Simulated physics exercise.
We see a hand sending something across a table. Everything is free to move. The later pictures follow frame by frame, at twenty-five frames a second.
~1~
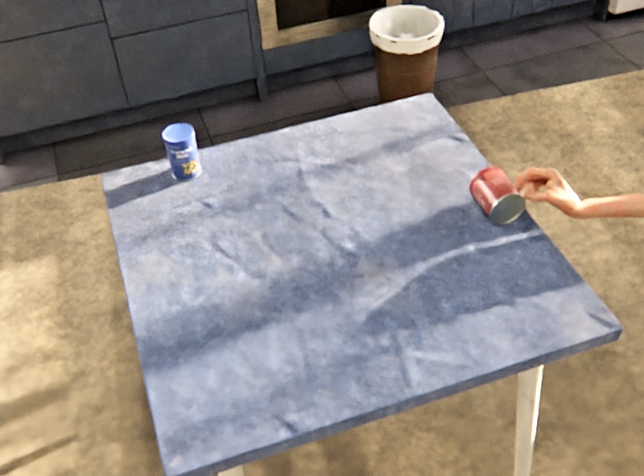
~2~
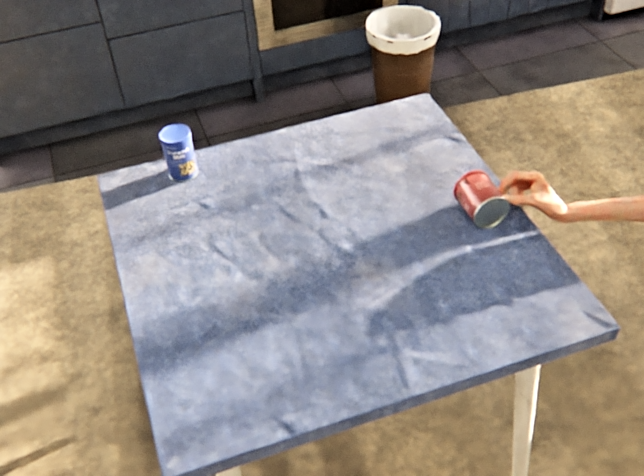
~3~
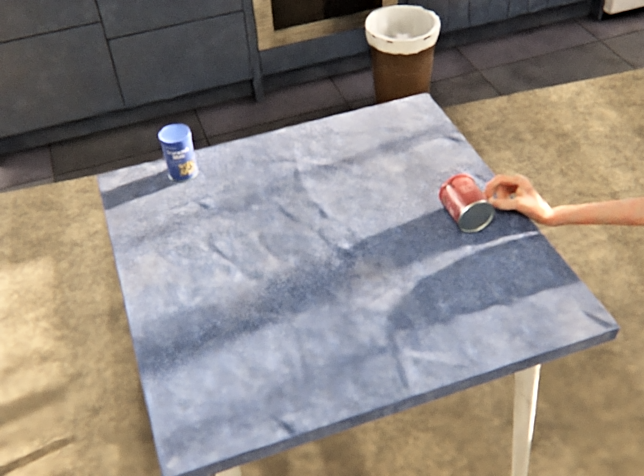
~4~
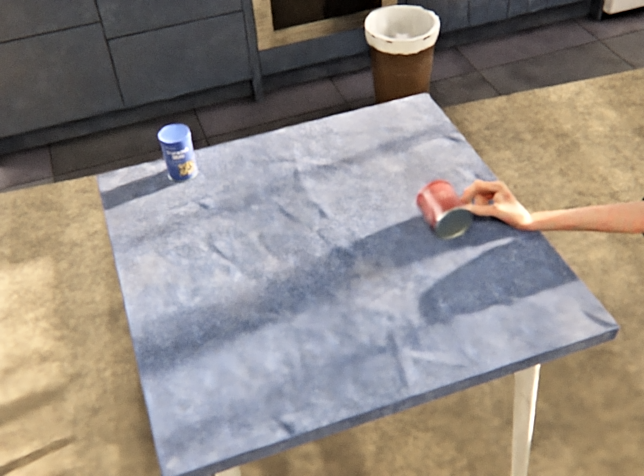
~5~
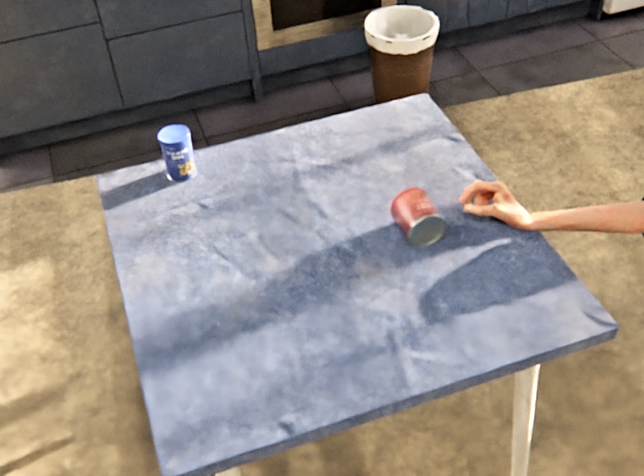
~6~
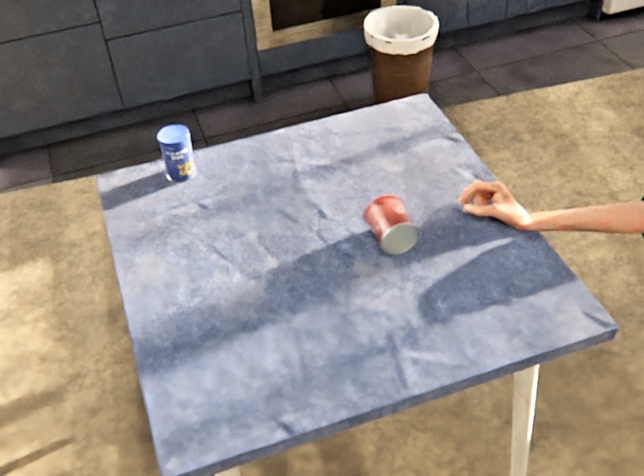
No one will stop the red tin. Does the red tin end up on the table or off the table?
The red tin falls off the table.
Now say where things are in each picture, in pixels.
Under the hand; red tin (497, 196), in the first picture.
Under the hand; red tin (481, 200), in the second picture.
Under the hand; red tin (466, 203), in the third picture.
Red tin (444, 210), in the fourth picture.
Red tin (418, 217) moved about its own width, in the fifth picture.
Red tin (391, 225) moved about its own width, in the sixth picture.
Then, 0.30 s later than the last frame, red tin moved well along near (201, 279).
Then, 0.70 s later than the last frame, red tin now off the table.
When it is over, off the table, red tin.
